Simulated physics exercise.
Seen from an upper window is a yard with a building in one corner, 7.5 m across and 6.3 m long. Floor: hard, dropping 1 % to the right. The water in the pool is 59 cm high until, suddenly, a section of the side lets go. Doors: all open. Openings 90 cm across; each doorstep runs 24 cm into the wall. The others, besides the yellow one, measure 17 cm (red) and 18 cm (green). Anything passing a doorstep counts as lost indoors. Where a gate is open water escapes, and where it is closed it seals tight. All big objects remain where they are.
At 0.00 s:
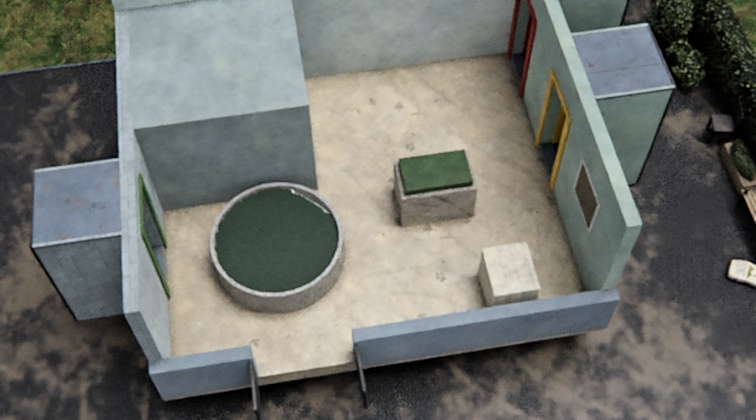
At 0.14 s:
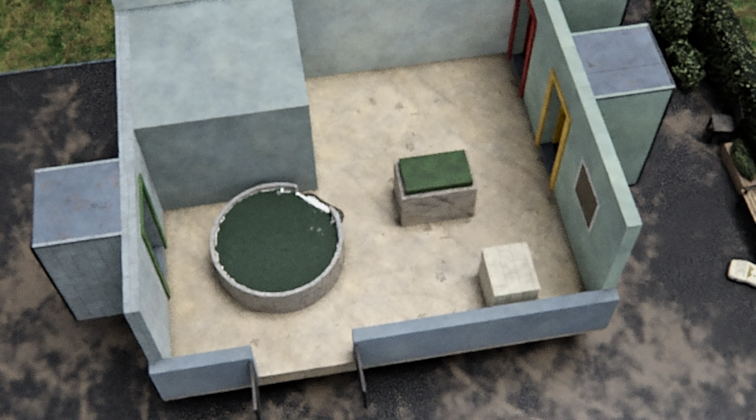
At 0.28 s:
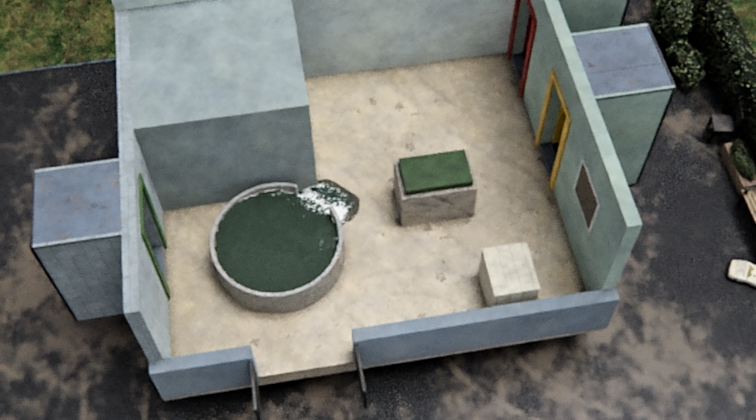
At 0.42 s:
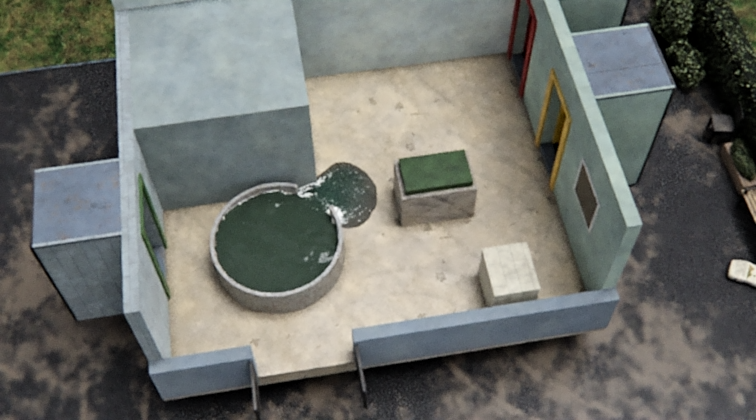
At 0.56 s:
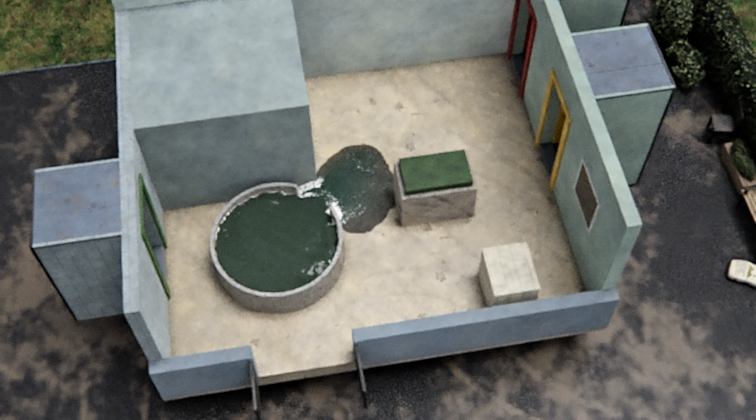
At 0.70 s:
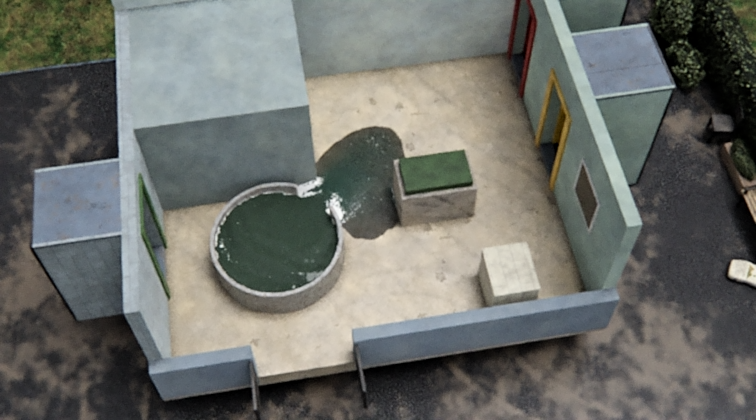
Dark green water pouring through a gap in the far side of a round pool, spreading across the pale yard floor to a green-topped block.
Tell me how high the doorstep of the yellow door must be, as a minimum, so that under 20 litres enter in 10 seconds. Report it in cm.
It would need to be about 7 cm high.
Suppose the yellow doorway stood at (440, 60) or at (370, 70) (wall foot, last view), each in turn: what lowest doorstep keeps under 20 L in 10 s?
11.5 and 9.0 cm.
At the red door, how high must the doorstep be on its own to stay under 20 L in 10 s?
Red: Roughly 21 cm.
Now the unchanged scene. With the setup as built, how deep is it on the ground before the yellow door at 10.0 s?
You'd measure close to 8.5 cm there.
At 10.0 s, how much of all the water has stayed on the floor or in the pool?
Around 98 in a hundred parts remain.
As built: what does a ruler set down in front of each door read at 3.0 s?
Door depths (cm): Yellow = 7, red = 25, green = 4.
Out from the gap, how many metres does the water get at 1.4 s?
About 4.4 metres out.
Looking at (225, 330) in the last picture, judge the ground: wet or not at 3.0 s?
It is dry.
After 1.4 s water covers 30 % of the floor, deepest (36 cm) near (313, 191); it has not reached the yellow door.
After 3.0 s water covers 55 % of the floor, deepest (32 cm) near (491, 67); 7 cm at the yellow door, 0 litres in over its 14 cm doorstep.
After 10.0 s water covers 95 % of the floor, deepest (16 cm) near (567, 316); 9 cm at the yellow door, 0 litres in over its 14 cm doorstep.
At the yellow door as built, the water arrived by 2.8 s and peaked near 11 cm at 5.6 s.
With a doorstep of 5.5 cm, 36 litres would have come in within the 10 s; with 7.5 cm, 13 litres. So under 20 litres takes about 7 cm.
